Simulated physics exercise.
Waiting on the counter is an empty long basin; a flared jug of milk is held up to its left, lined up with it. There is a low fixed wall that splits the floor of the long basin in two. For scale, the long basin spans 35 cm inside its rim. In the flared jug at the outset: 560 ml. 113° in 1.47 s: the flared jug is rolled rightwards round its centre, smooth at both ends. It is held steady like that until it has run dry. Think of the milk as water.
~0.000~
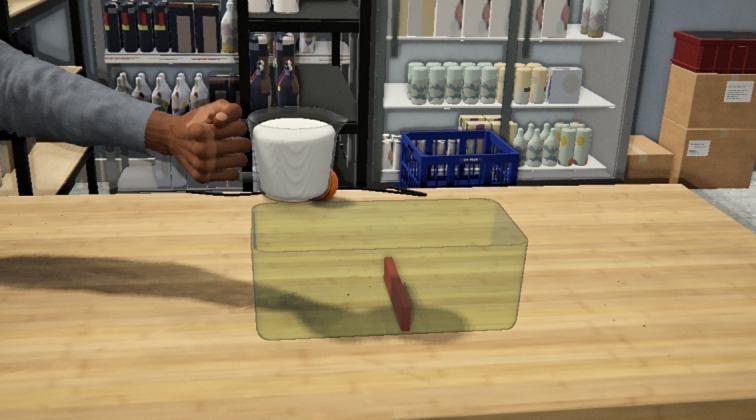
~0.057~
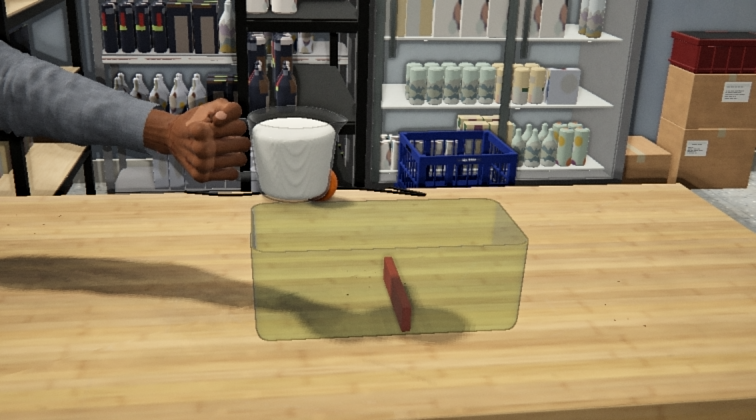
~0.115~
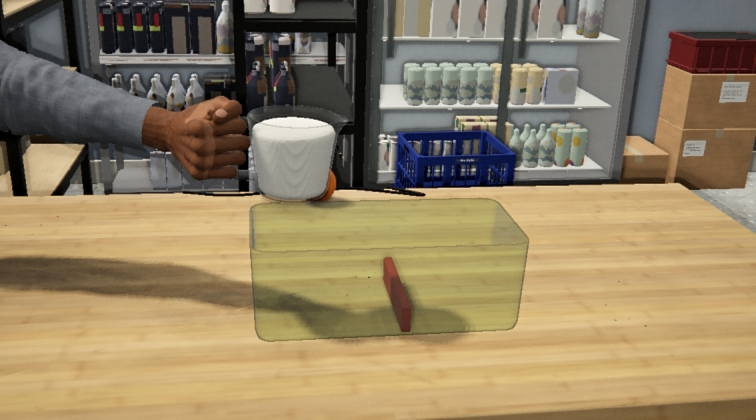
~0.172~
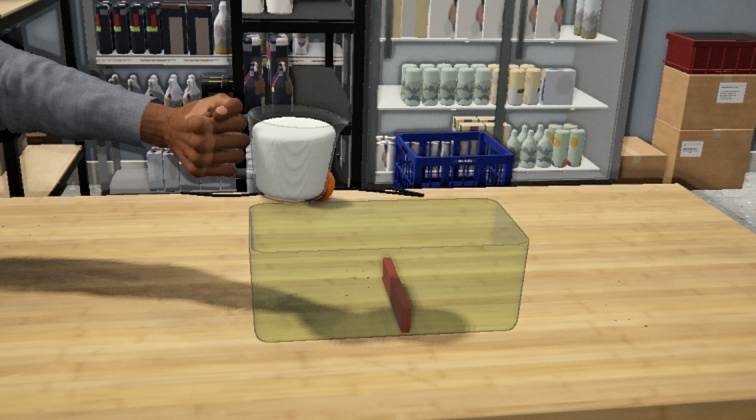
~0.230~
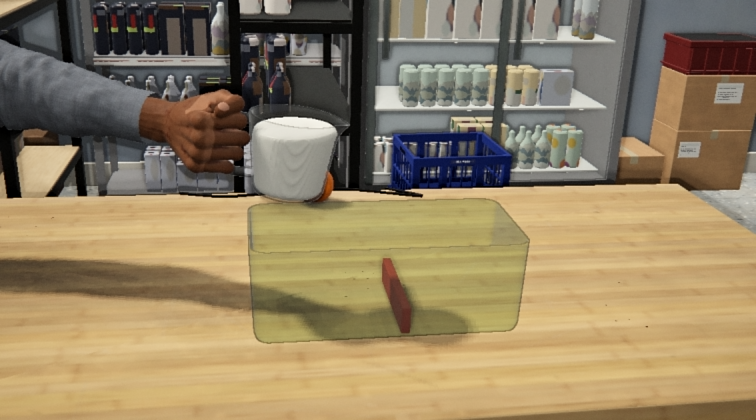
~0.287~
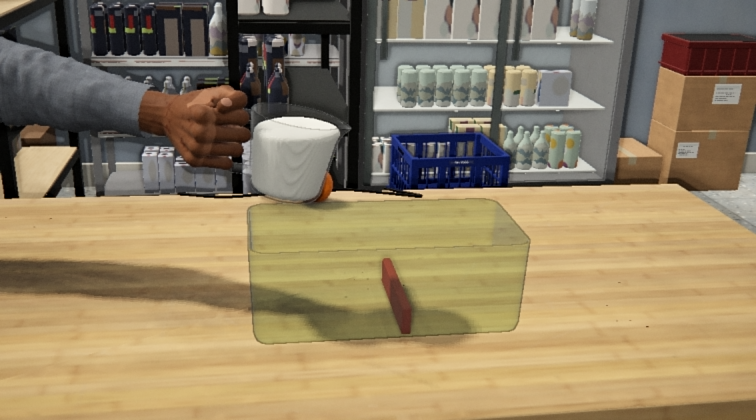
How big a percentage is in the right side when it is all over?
Roughly 34 per cent is in the right side.
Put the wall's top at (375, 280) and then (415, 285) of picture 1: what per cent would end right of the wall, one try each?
One try each: Around 75 percent and then around 10 percent.
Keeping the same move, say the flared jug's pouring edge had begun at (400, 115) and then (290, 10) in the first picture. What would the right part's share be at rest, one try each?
Near 95 in a hundred on the first go and near 10 in a hundred on the second.
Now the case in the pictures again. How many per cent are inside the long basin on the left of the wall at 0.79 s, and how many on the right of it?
About 7 left, about 7 right.
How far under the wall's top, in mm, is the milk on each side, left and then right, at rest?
Some 24 mm on the left and 28 mm on the right.
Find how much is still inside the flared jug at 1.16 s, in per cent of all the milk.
What remains is about 12 percent of it all.
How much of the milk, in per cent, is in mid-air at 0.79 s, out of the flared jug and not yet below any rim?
Near 16 per cent at that time.
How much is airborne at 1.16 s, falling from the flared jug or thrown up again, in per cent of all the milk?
I'd say some 6 per cent is in the air.
Then, 0.79 s in, the tilt is 63° and 69 per cent is still to pour, 7 is left of the wall and 7 right of it.
Then, 1.16 s in, the tilt is 101° and 11 per cent is still to pour, 50 is left of the wall and 33 right of it.
Then, 1.55 s in, the tilt is 113° and 0 per cent is still to pour, 66 is left of the wall and 34 right of it.
Then, 1.97 s in, the tilt is 113° and 0 per cent is still to pour, 65 is left of the wall and 34 right of it.
Finally, 65 per cent lies left of the wall, 34 right of it and 0 outside.
